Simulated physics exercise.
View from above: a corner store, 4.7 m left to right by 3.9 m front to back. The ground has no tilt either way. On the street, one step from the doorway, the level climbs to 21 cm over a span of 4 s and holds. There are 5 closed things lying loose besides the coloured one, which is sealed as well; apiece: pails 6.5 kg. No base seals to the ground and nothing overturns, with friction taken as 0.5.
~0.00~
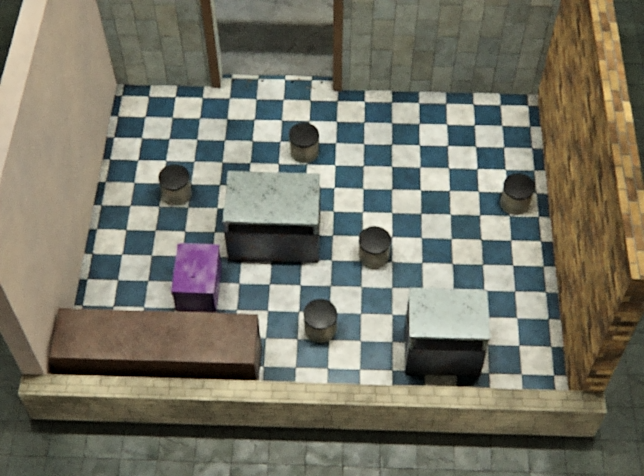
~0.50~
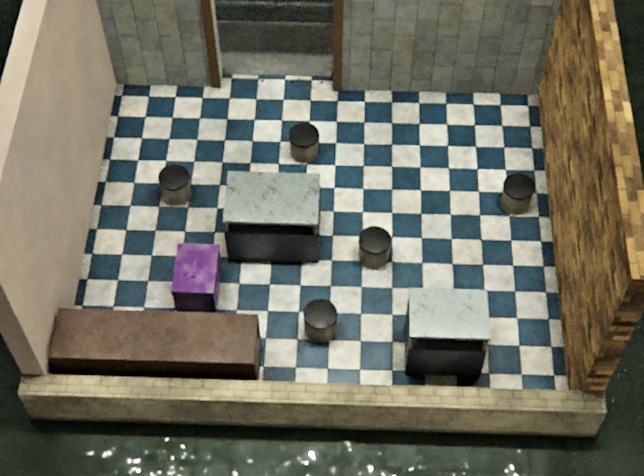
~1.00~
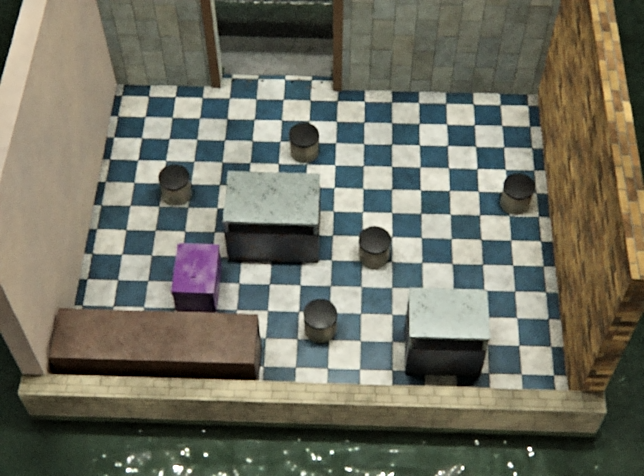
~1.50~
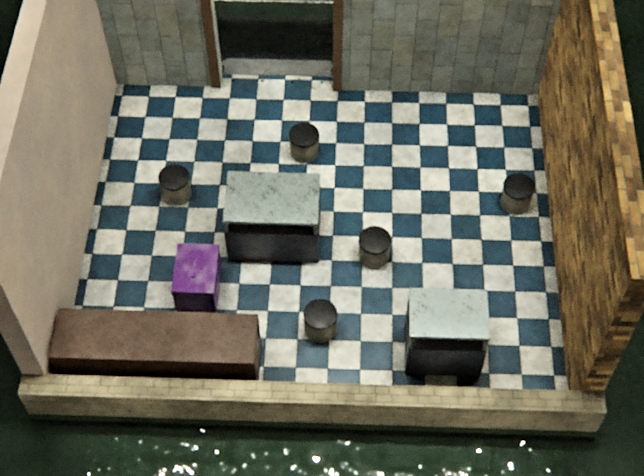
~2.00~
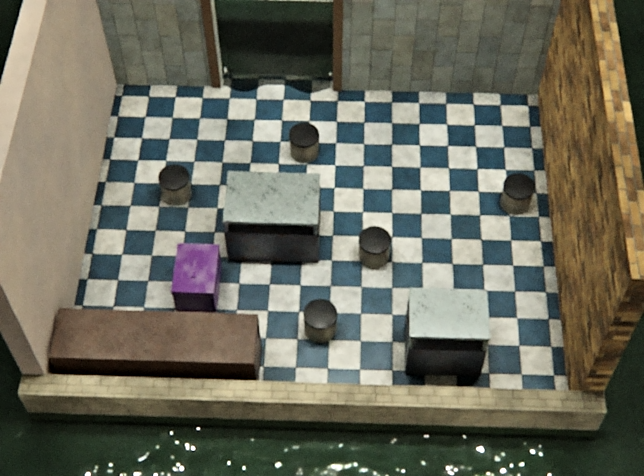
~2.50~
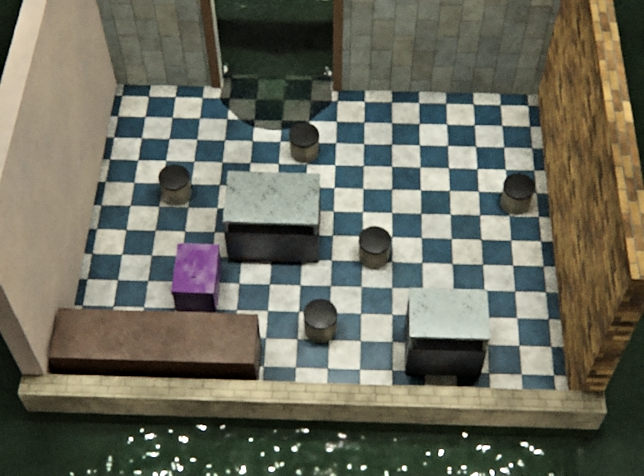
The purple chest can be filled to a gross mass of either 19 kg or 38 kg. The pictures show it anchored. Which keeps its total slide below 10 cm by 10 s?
Only the heavier filling is enough.
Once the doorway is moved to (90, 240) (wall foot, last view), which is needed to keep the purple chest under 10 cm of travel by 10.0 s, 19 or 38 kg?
Answer: No option succeeds.
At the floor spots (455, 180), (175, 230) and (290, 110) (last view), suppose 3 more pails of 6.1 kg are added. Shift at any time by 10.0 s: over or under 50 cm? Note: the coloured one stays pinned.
Listed in order, they go beneath the bar, over the bar, over the bar.
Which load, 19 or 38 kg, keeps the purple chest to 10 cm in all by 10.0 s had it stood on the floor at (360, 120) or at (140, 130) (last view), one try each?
First try both suffice, second try both suffice.
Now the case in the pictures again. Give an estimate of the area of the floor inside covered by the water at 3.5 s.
I'd estimate close to 2.0 m2.
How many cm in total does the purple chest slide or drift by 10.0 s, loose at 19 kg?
Around 50 centimetres in total.
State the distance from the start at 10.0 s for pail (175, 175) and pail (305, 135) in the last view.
Respectively 200 and 250 centimetres.
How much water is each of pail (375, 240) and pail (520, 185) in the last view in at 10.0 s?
7 and 7 cm.
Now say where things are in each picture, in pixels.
The first frame shows the purple chest at (195, 268), on the bottom; water covers 0.0 m2; 0 of 6 have shifted.
The second frame shows the purple chest at (195, 268) rests on the ground; water covers 0.0 m2; 0 of 6 have shifted.
The third frame shows the purple chest at (195, 268), on the bottom; 0.0 m2 under water; 0 of 6 have shifted.
The fourth frame shows the purple chest at (195, 268) rests on the ground; water covers 0.0 m2; 0 of 6 have shifted.
The fifth frame shows the purple chest at (195, 268) rests on the ground; water covers 0.0 m2; 0 of 6 have shifted.
The sixth frame shows the purple chest at (195, 268), on the bottom; 0.5 m2 under water; 0 of 6 have shifted.
After 3.5 s the purple chest would be 0 cm from its start with 19 kg and 0 cm from its start with 38 kg; 0 cm of water round it then.
After 4.5 s the purple chest would be 0 cm from its start with 19 kg and 0 cm from its start with 38 kg; 1 cm of water round it then.
After 7.0 s the purple chest would be 0 cm from its start with 19 kg and 0 cm from its start with 38 kg; 3 cm of water round it then.
After 10.0 s the purple chest would be 52 cm from its start with 19 kg and 0 cm from its start with 38 kg; 9 cm of water round it then.
